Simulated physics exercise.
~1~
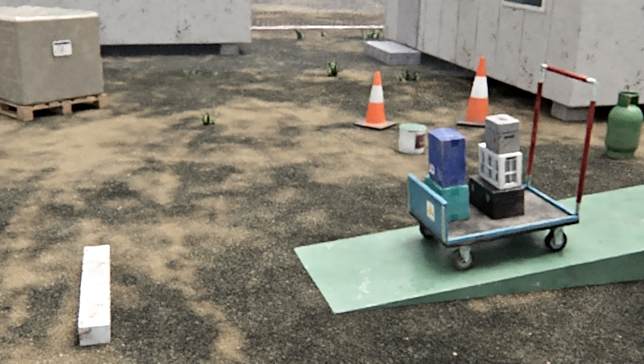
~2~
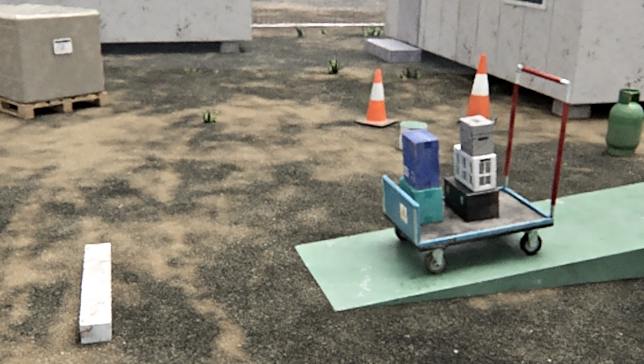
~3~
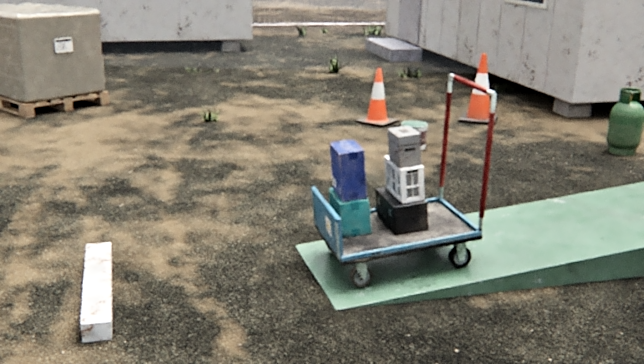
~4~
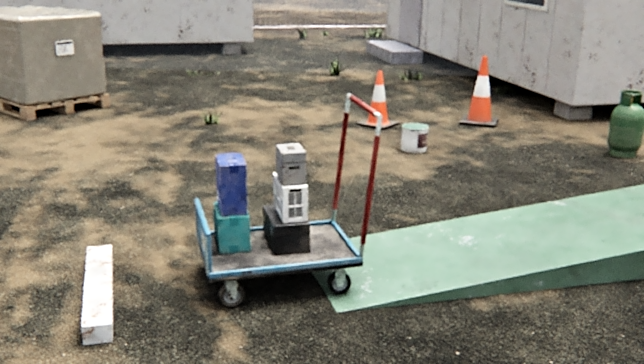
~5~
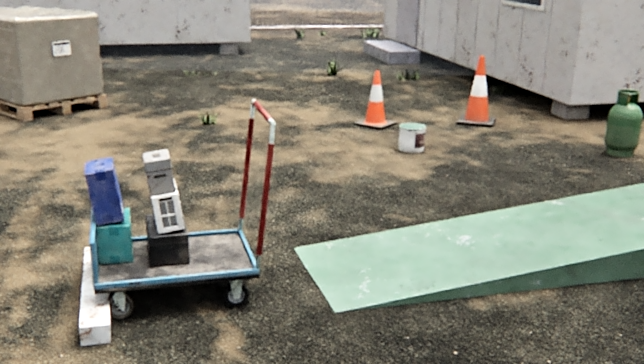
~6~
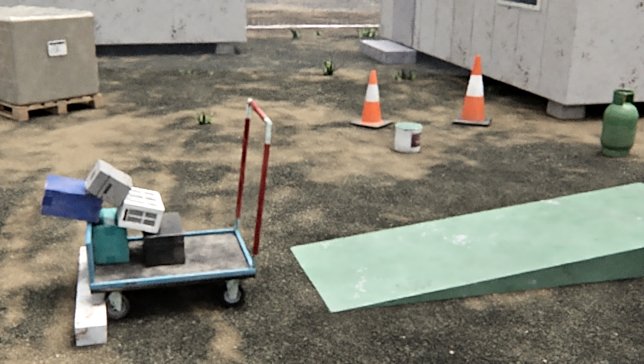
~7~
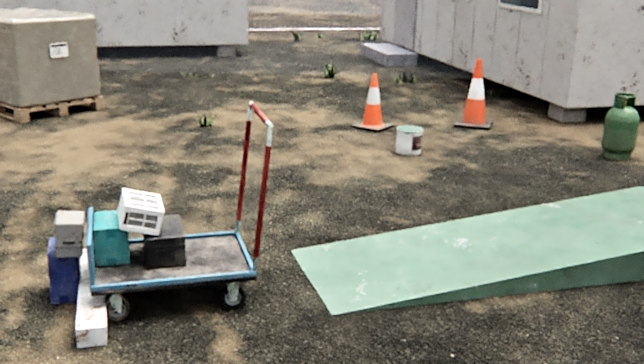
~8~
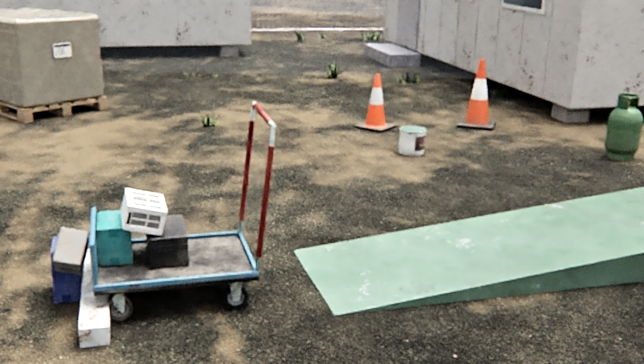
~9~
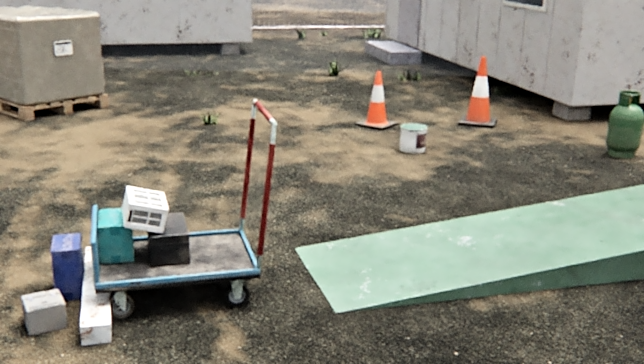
A loaded trolley rolled down a green ramp and across the ground to a white kerb, where its stacked boxes toppled forward; the blue and grey ones landed on the ground, while the white crate ended tipped over on the turquoise and black boxes still aboard.
